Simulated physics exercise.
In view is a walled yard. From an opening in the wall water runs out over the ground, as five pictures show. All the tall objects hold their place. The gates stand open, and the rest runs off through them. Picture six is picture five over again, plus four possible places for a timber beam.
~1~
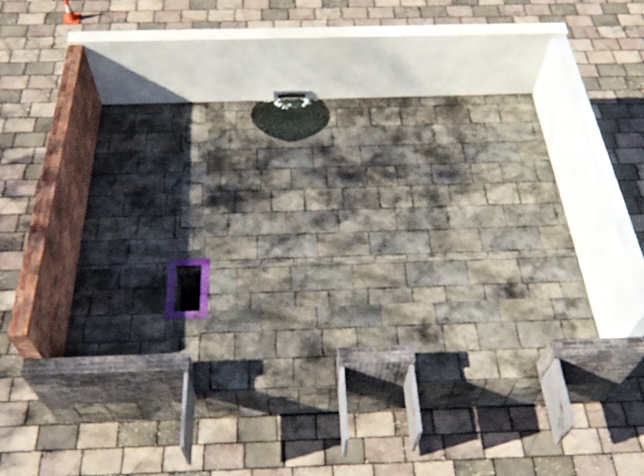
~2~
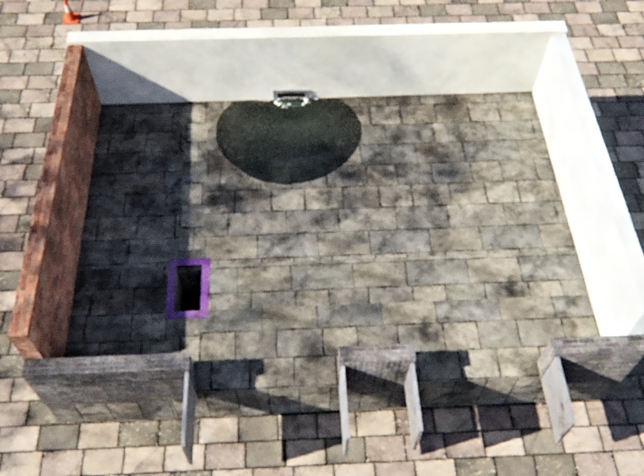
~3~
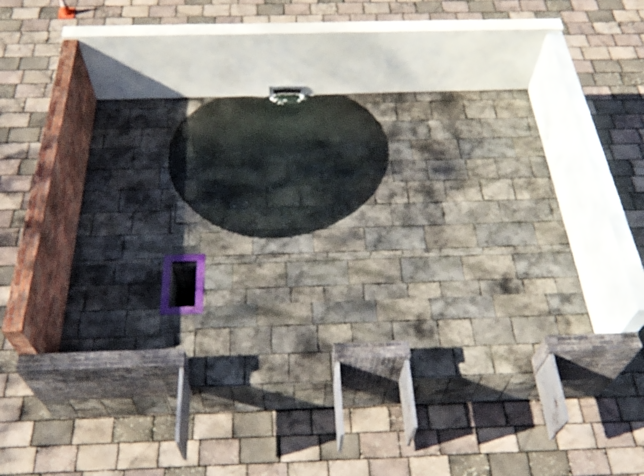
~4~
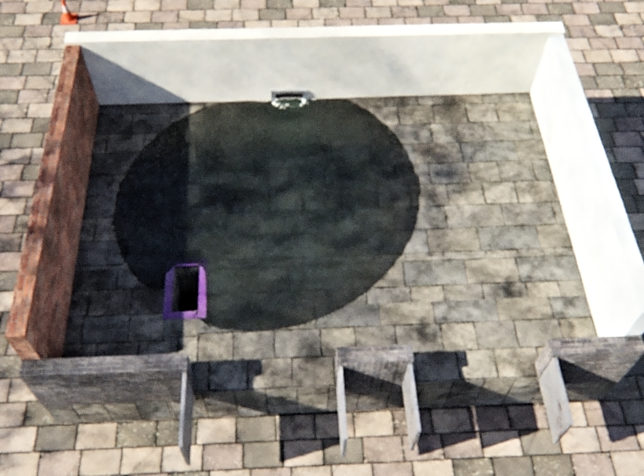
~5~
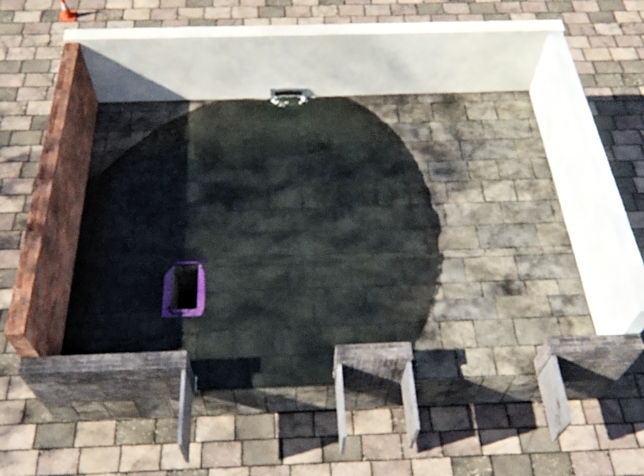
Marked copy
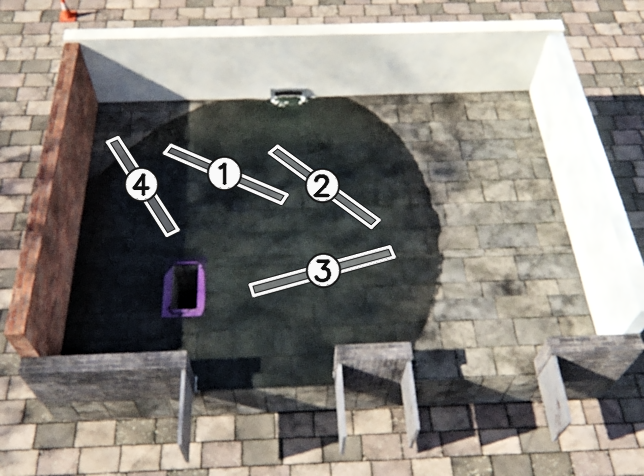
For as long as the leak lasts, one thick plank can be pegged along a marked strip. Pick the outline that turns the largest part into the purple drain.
The answer is place 3.
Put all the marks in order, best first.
Best to worst: 3, 4, 2, 1.
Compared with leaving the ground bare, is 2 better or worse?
It is worse.
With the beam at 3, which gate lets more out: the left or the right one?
The left gate.
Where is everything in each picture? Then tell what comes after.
Outfall at (292, 95); purple drain at (188, 288); open gate at (267, 375); open gate at (472, 366); water covers 2 % of the ground and shows as far out as (266, 129); purple drain still dry.
Water covers 9 % of the ground and shows as far out as (294, 179); purple drain still dry.
Water covers 21 % of the ground and shows as far out as (247, 230); purple drain still dry.
Water covers 39 % of the ground and shows as far out as (254, 325); purple drain taking water.
Water covers 58 % of the ground and shows as far out as (77, 333); purple drain taking water.
On the marked copy, 1 from (167, 149) to (284, 199); 2 from (273, 149) to (375, 223); 3 from (251, 290) to (391, 251); 4 from (112, 139) to (172, 232).
With 1, about 10 % of the stream runs into the purple drain, about 90 % out by the gates.
With 2, about 20 % of the stream runs into the purple drain, about 80 % out by the gates.
With 3, about 55 % of the stream runs into the purple drain, about 45 % out by the gates.
With 4, about 30 % of the stream runs into the purple drain, about 69 % out by the gates.
